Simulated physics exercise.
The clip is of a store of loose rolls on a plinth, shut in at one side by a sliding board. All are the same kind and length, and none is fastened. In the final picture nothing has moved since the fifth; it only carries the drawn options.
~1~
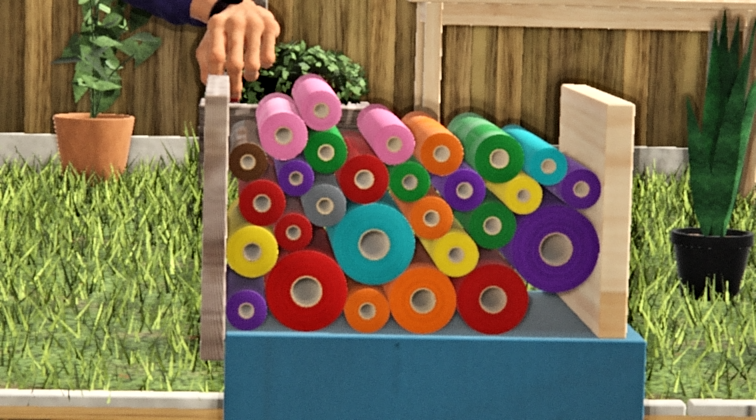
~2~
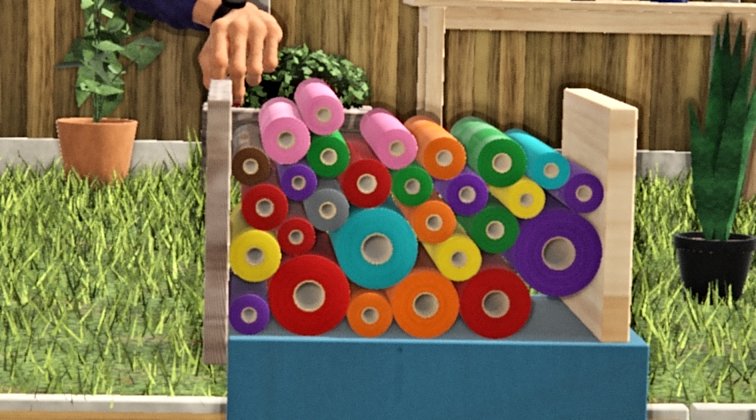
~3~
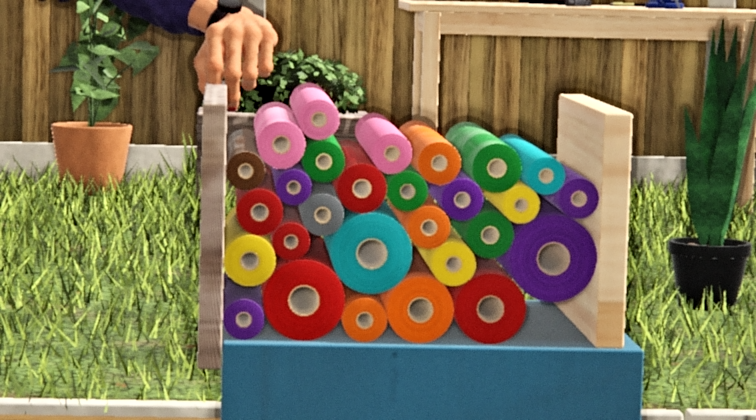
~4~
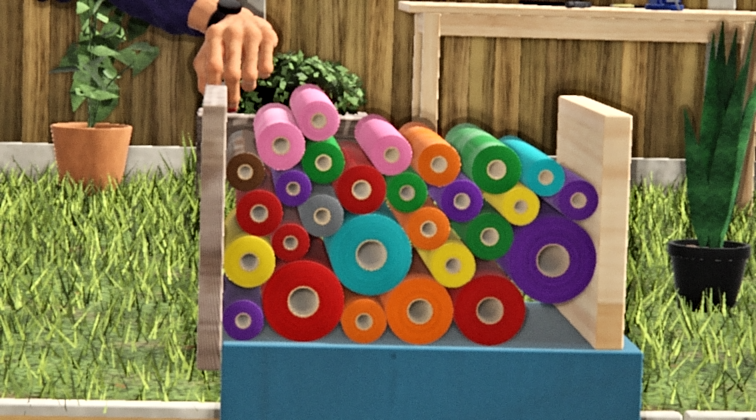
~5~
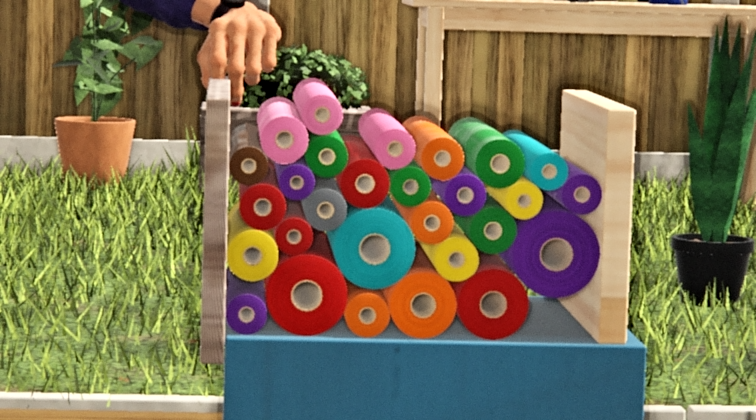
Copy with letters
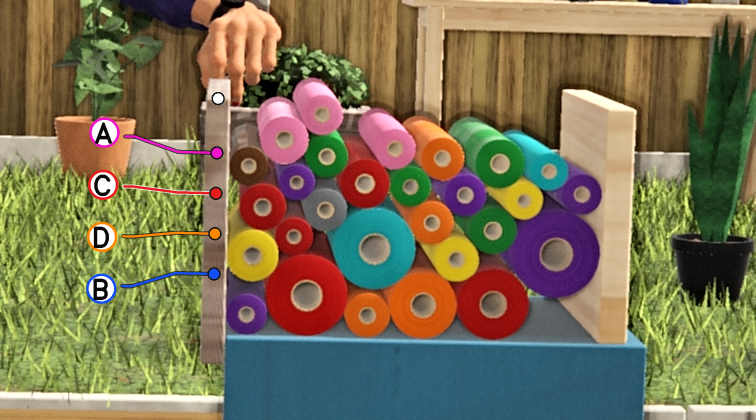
A hand at the top of the wooden side board barely moved as the whole view shifted slightly back and forth, while the colourful rolls stacked on the blue plinth stayed in the same arrangement throughout.
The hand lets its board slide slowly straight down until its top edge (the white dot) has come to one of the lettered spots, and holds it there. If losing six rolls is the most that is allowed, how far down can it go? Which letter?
The lowest mark that will do is B.
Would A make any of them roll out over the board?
At A: No.
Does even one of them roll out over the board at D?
Yes.
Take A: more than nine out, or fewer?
Fewer than nine.
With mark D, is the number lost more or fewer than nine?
Fewer than nine.
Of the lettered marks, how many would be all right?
Four of the four.
On the marked copy, A at (217, 153); B at (214, 274); C at (216, 193); D at (215, 234); the white dot at (218, 99).
Following B. Soon after the start, top of the board (228, 177).
Later, top of the board (226, 270).
In the end, top of the board (226, 273), four out over the board.
As for the rest, A none out over the board; C none out over the board; D two out over the board.
